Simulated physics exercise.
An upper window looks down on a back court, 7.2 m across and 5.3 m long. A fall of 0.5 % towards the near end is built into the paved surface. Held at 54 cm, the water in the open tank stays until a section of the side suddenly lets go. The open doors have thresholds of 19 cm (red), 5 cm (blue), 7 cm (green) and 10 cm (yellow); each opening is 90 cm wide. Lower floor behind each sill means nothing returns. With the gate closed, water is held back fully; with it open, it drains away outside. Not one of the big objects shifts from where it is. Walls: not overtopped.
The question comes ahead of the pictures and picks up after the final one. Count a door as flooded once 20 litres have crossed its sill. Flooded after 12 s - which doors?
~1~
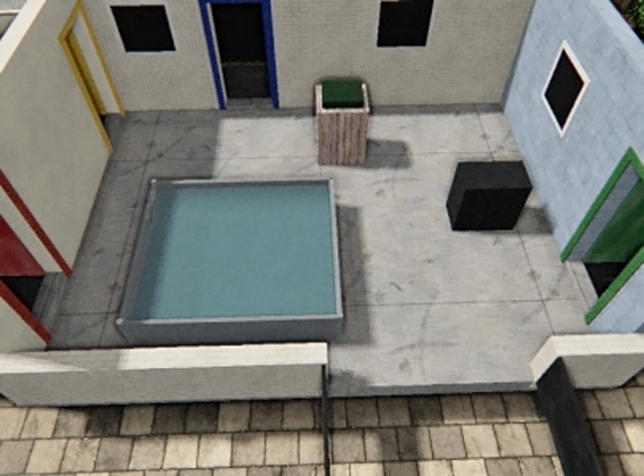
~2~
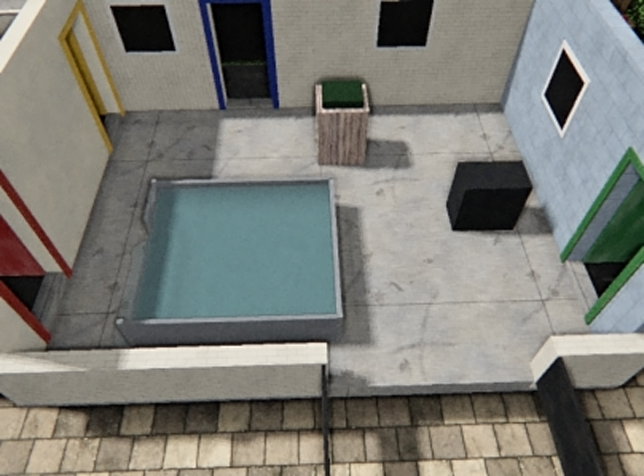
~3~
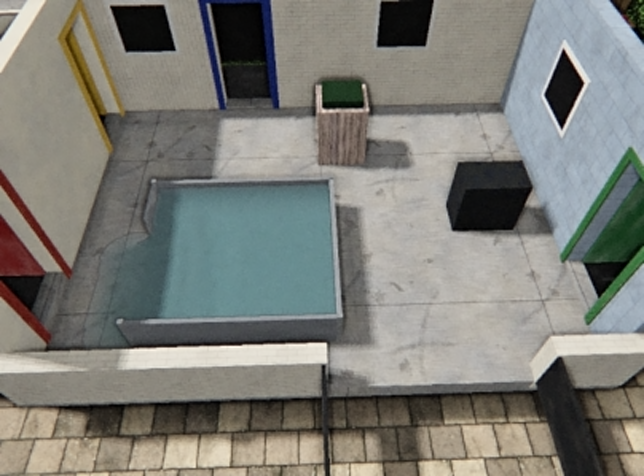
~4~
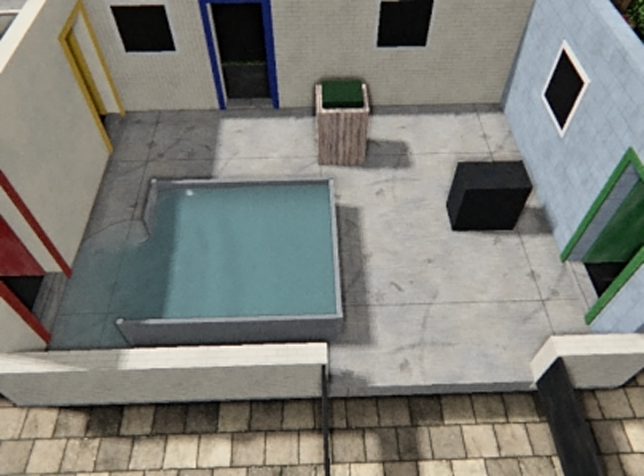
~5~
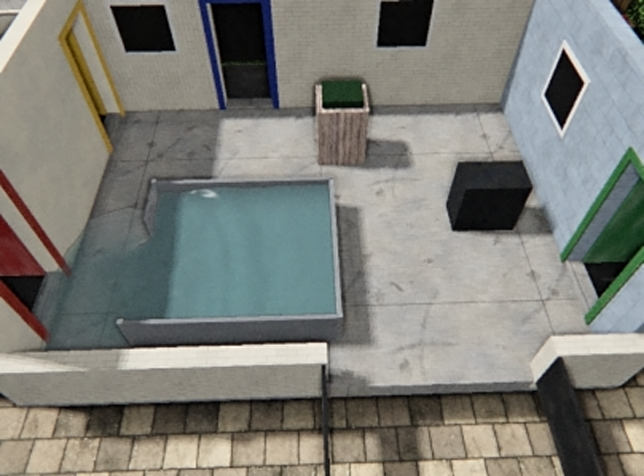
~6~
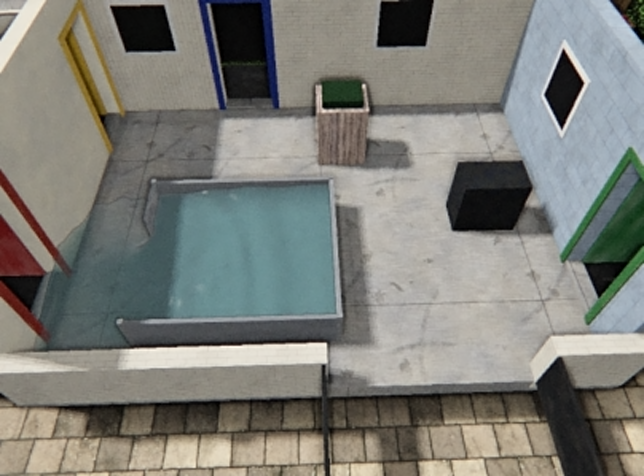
Outcome: At the red door the water let in will surpass the limit; at the blue door the water let in will surpass the limit; at the green door the water let in will remain short of the limit; at the yellow door the water let in will surpass the limit.
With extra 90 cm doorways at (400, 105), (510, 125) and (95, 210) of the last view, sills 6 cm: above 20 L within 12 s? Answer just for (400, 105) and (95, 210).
Result in order - not enough, then more than that.
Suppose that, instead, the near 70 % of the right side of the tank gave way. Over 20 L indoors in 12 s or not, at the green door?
Compared with the limit, green is more.
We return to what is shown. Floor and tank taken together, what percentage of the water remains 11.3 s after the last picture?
Roughly 76 per cent is still there.
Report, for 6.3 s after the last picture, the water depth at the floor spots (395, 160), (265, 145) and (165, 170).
First 1 cm, then 4 cm, then 5 cm.
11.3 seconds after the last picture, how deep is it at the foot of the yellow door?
Roughly 10.5 centimetres.
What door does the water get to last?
It's the green door that comes last.
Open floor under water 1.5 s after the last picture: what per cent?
Wet share: Near 25 percent.
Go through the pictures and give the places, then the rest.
The open tank at (238, 246) is whole and still, 54 cm deep, in the first picture.
Water pours out at (145, 283) and has run 0.9 m, to a hidden place; typically 10 cm deep outside, 54 cm at the open tank's back, in the second picture.
The front is at (117, 244), 1.1 m from the gap at (146, 285); 1.2 m2 of floor is under water; 54 cm left at the back of the open tank, in the third picture.
The front is at (79, 251), 1.4 m from the gap at (146, 285); 2.4 m2 of floor is under water; 54 cm left at the back of the open tank, in the fourth picture.
Water pours out at (147, 286) and has run 1.7 m, to a hidden place; typically 9 cm deep outside, 54 cm at the open tank's back, in the fifth picture.
The front is at (93, 209), 2.0 m from the gap at (146, 285); 3.1 m2 of floor is under water; 54 cm left at the back of the open tank, in the sixth picture.
Then, 0.7 s after the last picture water covers 15 % of the floor and is deepest (51 cm) near (37, 378); red door 43 cm at the sill, 73 L in, blue door not reached, green door not reached, yellow door not reached.
Then, 1.5 s after the last picture water covers 25 % of the floor and is deepest (47 cm) near (37, 378); red door 45 cm at the sill, 206 L in, blue door not reached, green door not reached, yellow door 4 cm at the sill, 0 L in.
Then, 2.8 s after the last picture water covers 45 % of the floor and is deepest (32 cm) near (37, 378); red door 31 cm at the sill, 359 L in, blue door 9 cm at the sill, 0 L in, green door not reached, yellow door 8 cm at the sill, 1 L in.
Then, 6.3 s after the last picture water covers 75 % of the floor and is deepest (17 cm) near (37, 378); red door 16 cm at the sill, 396 L in, blue door 7 cm at the sill, 33 L in, green door 6 cm at the sill, 3 L in, yellow door 15 cm at the sill, 41 L in.
Then, 11.3 s after the last picture water covers 95 % of the floor and is deepest (12 cm) near (51, 378); red door 11 cm at the sill, 396 L in, blue door 6 cm at the sill, 42 L in, green door 7 cm at the sill, 3 L in, yellow door 10 cm at the sill, 51 L in.
